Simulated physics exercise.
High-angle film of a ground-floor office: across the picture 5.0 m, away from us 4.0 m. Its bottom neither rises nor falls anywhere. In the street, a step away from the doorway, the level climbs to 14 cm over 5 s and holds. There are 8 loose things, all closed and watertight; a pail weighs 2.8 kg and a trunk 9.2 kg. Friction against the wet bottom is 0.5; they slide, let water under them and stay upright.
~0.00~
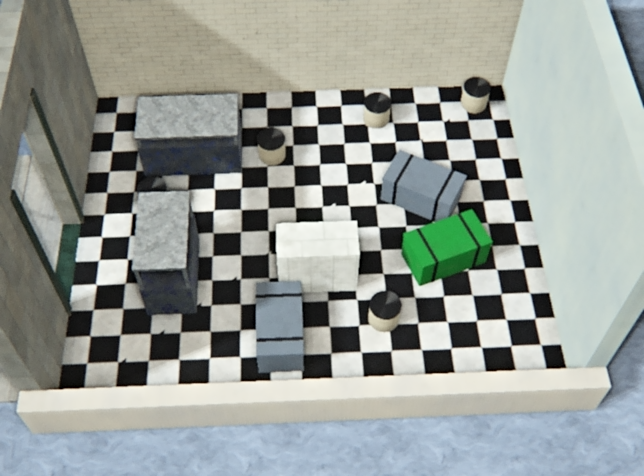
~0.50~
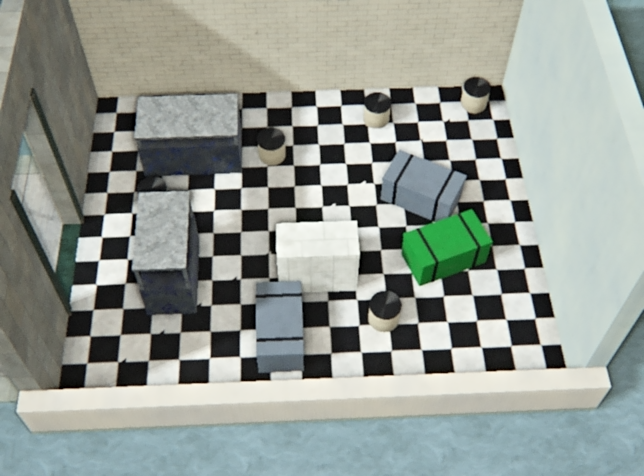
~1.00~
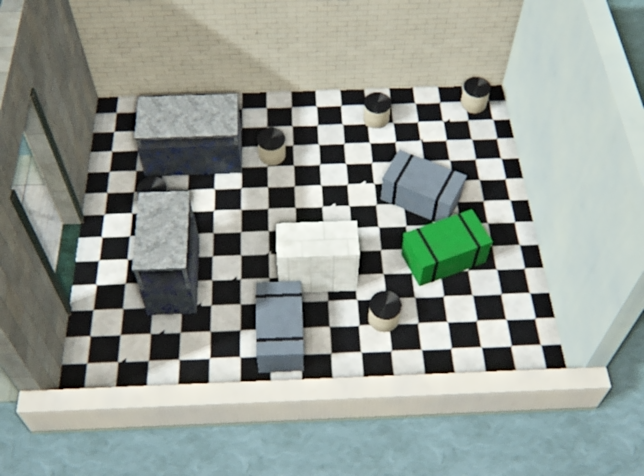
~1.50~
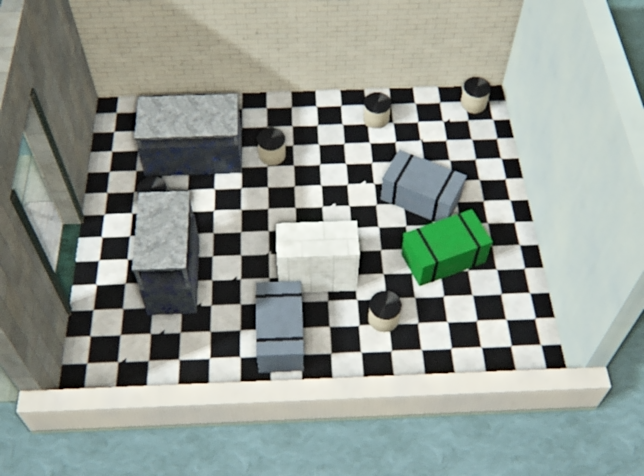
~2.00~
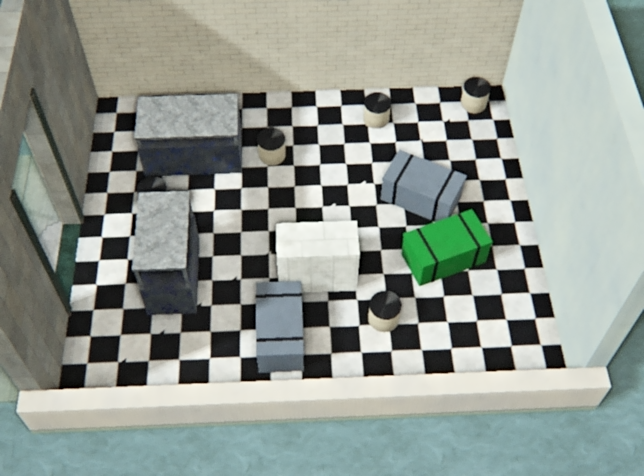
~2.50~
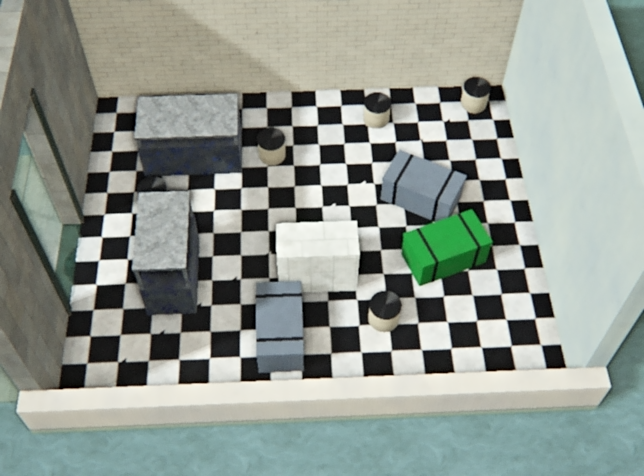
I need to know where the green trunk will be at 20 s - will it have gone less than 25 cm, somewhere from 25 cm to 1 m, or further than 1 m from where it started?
It will have gone somewhere from 25 cm to 1 m.
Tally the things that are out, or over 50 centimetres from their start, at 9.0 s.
By my reckoning, 1.
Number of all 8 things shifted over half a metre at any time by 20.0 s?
By my tally, 7.
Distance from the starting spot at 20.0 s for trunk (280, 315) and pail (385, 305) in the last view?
They sit 200 cm and 150 cm away, in the order given.
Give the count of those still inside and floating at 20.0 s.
I'd say 8 of them.
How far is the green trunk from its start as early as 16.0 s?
I'd put it at around 60 cm.
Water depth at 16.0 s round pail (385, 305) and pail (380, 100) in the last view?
Depths: Near 6 cm, then near 5 cm.
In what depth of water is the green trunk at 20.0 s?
Roughly 8 cm at that moment.
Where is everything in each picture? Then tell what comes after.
In the first frame, the green trunk at (448, 238), on the bottom; water covers 0.0 m2; 0 of 8 have shifted.
In the second frame, the green trunk at (448, 238) rests on the ground; 0.0 m2 under water; 0 of 8 have shifted.
In the third frame, the green trunk at (448, 238), on the bottom; 0.0 m2 under water; 0 of 8 have shifted.
In the fourth frame, the green trunk at (448, 238), on the bottom; 0.0 m2 under water; 0 of 8 have shifted.
In the fifth frame, the green trunk at (448, 238), on the bottom; 0.0 m2 under water; 0 of 8 have shifted.
In the sixth frame, the green trunk at (448, 238), on the bottom; water covers 0.0 m2; 0 of 8 have shifted.
After 4.0 s the green trunk is near (448, 238), 0.0 m from its start, aground; 0 afloat.
After 9.0 s the green trunk is near (448, 238), 0.0 m from its start, aground; 0 afloat.
After 16.0 s the green trunk is near (502, 268), 0.6 m from its start, afloat; 7 afloat.
After 20.0 s the green trunk is near (473, 265), 0.4 m from its start, afloat; 8 afloat.
